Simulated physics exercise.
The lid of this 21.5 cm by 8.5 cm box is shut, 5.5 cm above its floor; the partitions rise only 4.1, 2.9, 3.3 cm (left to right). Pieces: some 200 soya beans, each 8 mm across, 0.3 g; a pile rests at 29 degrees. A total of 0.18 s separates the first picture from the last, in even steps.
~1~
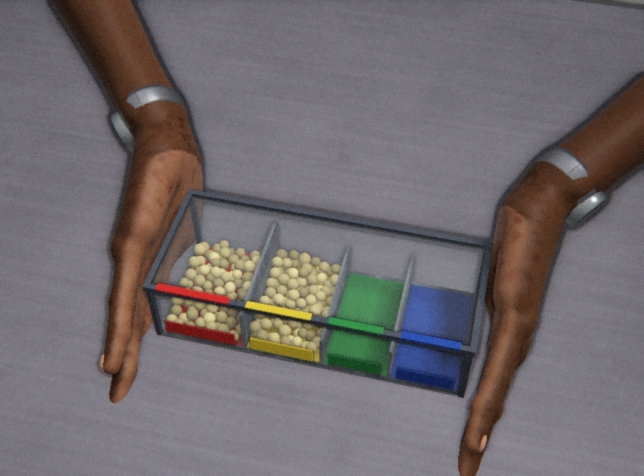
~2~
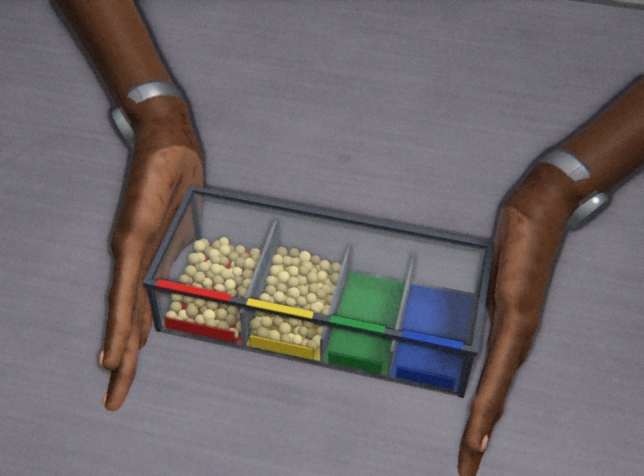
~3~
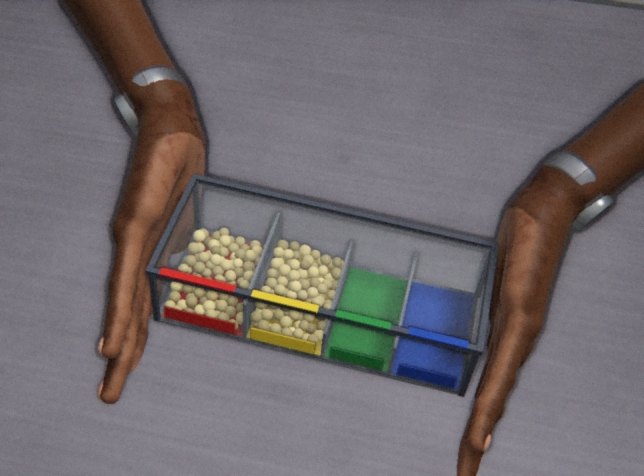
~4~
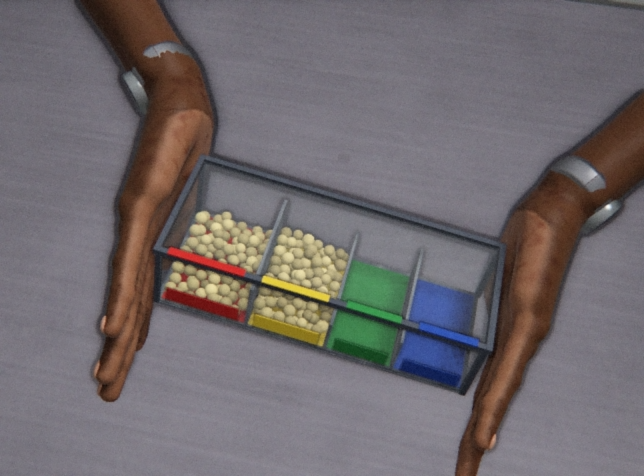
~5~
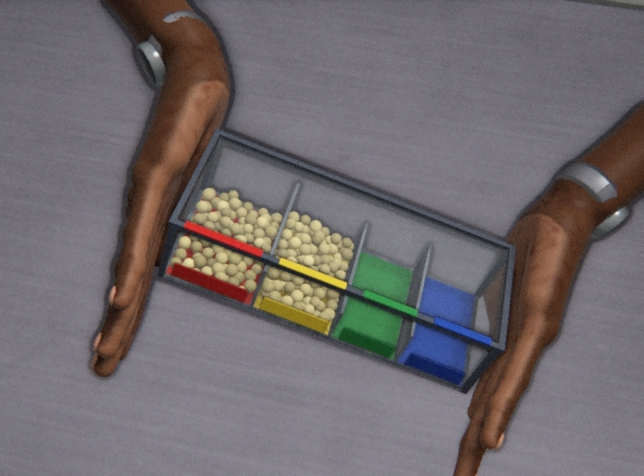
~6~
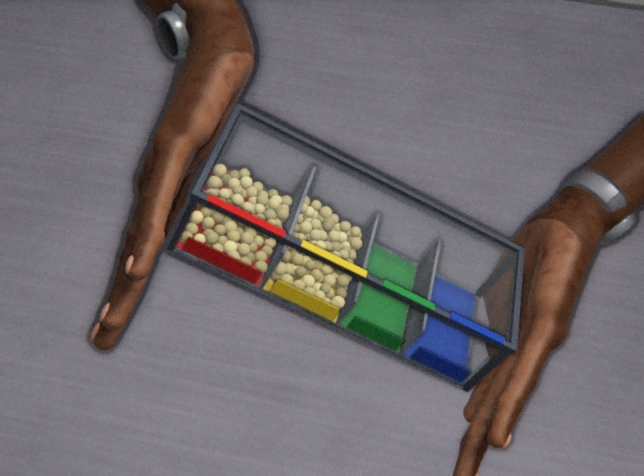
The clip shows two hands holding a clear four-section box with pale beans in the red and yellow sections, the green and blue ones empty, as the left hand raises its end and the box tilts down toward the right.
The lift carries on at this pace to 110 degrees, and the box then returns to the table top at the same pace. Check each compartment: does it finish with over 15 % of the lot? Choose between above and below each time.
Red: Above, blue: Above, green: Below, yellow: Below.
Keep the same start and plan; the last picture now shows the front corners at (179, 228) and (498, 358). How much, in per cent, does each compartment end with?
Red 35 %; blue 60 %; green 0 %; yellow 5 %.
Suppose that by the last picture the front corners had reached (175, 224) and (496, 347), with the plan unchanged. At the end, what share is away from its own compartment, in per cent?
It comes to around 70 per cent in that case.
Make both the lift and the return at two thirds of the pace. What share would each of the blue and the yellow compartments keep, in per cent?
Final share: Blue 50 %, yellow 10 %.
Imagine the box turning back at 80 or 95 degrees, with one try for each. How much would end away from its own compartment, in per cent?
Roughly 45 percent, then roughly 65 percent.
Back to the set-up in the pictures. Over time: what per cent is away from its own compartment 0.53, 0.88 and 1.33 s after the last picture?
First 40, next 65, last 65.
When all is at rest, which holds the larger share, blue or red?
Answer: Blue.
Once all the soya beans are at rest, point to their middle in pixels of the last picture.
Close to pixel (413, 313).
Then, 0.53 s after the last picture, tilt 109 degrees; red 40 %, blue 10 %, green 25 %, yellow 30 %.
Then, 0.88 s after the last picture, tilt 46 degrees; red 35 %, blue 55 %, green 5 %, yellow 5 %.
Then, 1.33 s after the last picture, tilt 0 degrees; red 35 %, blue 55 %, green 5 %, yellow 5 %.
In the end, red 35 %, blue 55 %, green 5 %, yellow 5 %.
